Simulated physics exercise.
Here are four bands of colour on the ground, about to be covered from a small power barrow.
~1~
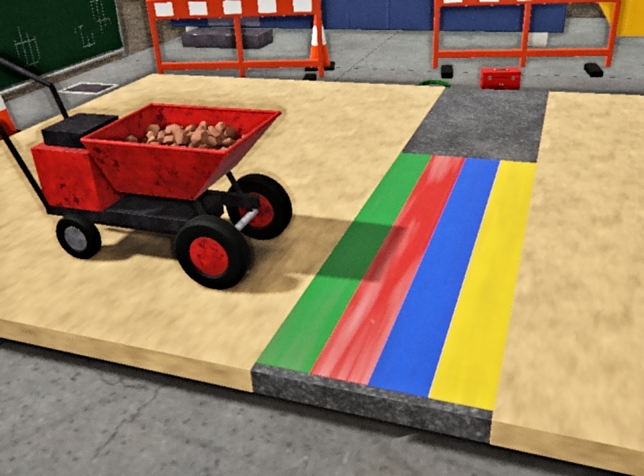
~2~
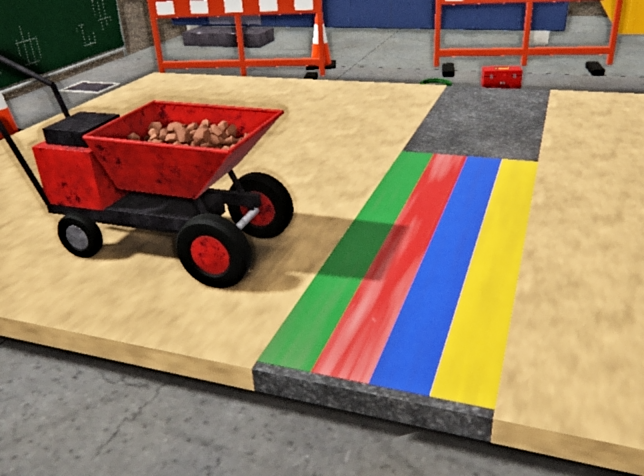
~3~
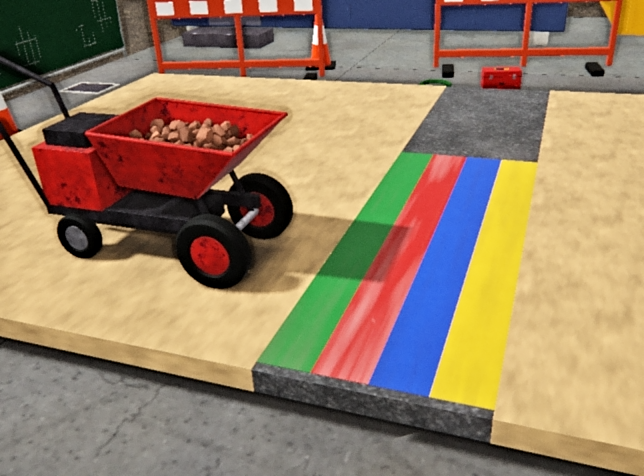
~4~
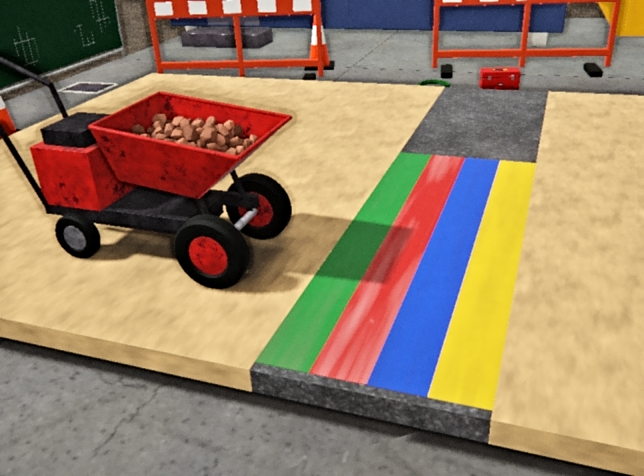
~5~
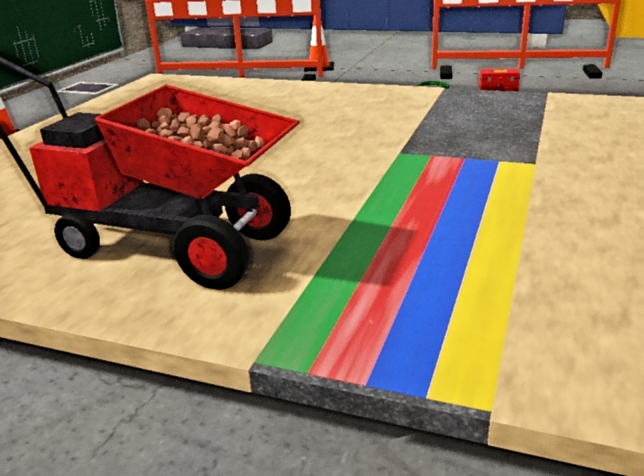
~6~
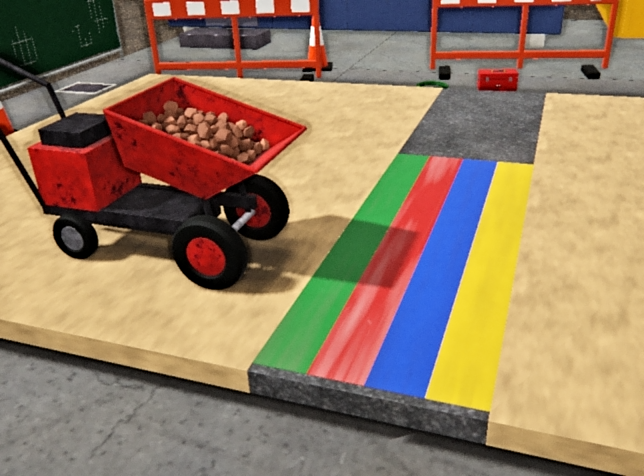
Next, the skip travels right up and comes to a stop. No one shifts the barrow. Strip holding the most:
Red strip.
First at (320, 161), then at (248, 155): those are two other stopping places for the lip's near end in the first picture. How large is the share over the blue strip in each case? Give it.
First spot 30 per cent, second spot 20 per cent.
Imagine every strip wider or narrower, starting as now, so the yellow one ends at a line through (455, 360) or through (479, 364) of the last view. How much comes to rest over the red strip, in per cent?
Respectively 30 and 40 percent.
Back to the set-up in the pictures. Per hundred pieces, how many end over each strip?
Green strip = 20 %; red strip = 40 %; blue strip = 15 %; yellow strip = 0 %.
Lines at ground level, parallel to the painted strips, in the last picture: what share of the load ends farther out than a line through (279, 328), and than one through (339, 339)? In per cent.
Result, first then second: 80 %, 50 %.
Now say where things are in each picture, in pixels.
The first picture shows lip of the skip at (226, 153), level; top of the load at (191, 137), lumps of rubble; green strip at (307, 328); red strip at (359, 337); blue strip at (414, 346); yellow strip at (472, 357).
The second picture shows lip of the skip at (229, 152), level; top of the load at (193, 136).
The third picture shows lip of the skip at (233, 155), tipped barely; top of the load at (180, 140).
The fourth picture shows lip of the skip at (239, 159), tipped a little; top of the load at (182, 137).
The fifth picture shows lip of the skip at (247, 164), tipped a little; top of the load at (176, 128).
The sixth picture shows lip of the skip at (256, 171), tipped clearly; top of the load at (172, 122); green strip at (304, 328); red strip at (356, 337); blue strip at (411, 347); yellow strip at (469, 358).
Soon after the last picture, skip tipped steeply; all in the skip.
A little later, skip tipped right over; about two thirds in the skip; a small part over the green strip; about a quarter over the red strip; a stray few over the blue strip.
Later still, skip tipped right over; about a quarter in the skip; about a quarter over the green strip; about a third over the red strip; a small part over the blue strip; a stray few over the yellow strip; a stray few off the paint.
At rest, skip tipped right over; about a quarter in the skip; about a quarter over the green strip; about a third over the red strip; a small part over the blue strip; a stray few over the yellow strip; a stray few off the paint.
